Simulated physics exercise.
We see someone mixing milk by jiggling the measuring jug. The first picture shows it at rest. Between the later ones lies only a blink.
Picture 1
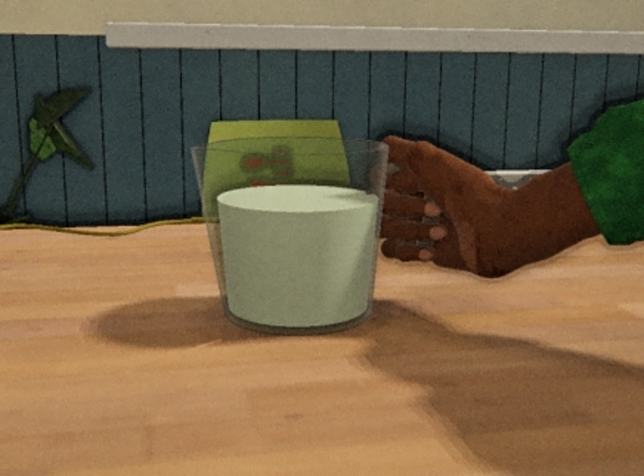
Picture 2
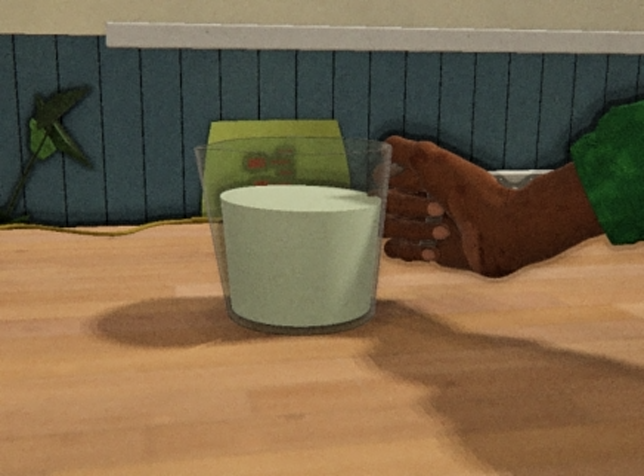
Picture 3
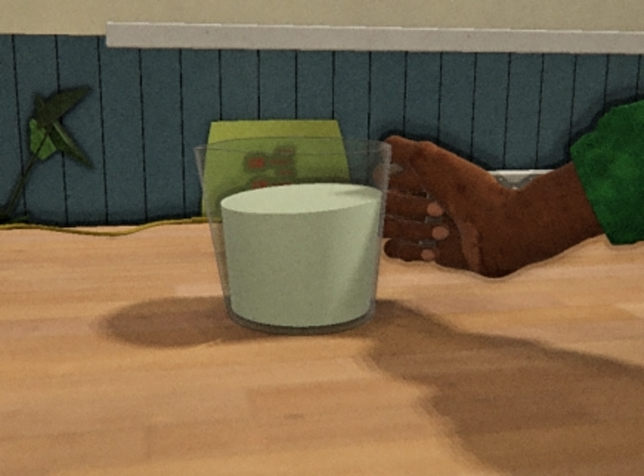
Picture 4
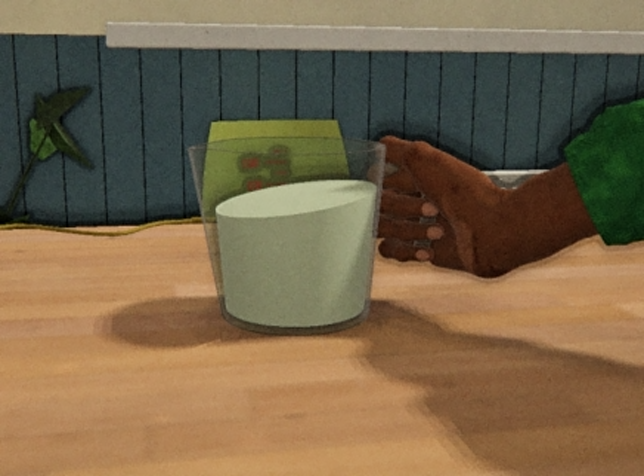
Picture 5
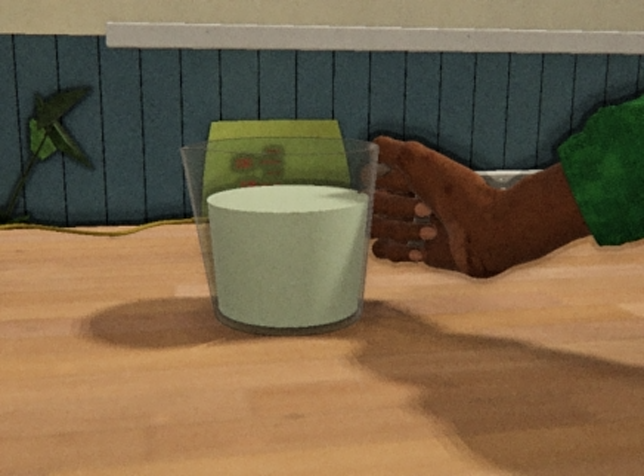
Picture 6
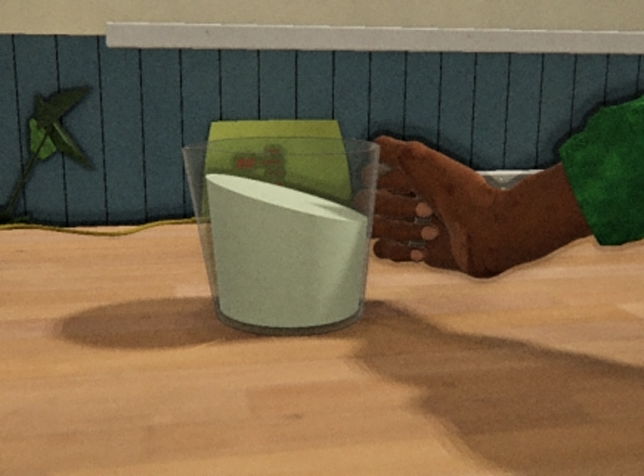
At first, a clear container of pale, milky liquid rests level on a wooden table, with a green-sleeved person's hand at its right side. The hand shifts it slightly right, then left, and the liquid's surface rises on the right, levels out, and slopes up clearly on the left.
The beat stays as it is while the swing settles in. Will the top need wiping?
The measuring jug spills.
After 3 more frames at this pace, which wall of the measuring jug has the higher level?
To the right.
Soon after, the highest wave so far comes most of the way to the rim.
Later, the highest wave so far goes over the rim.
In the end, the highest wave so far goes over the rim; some is on the top.
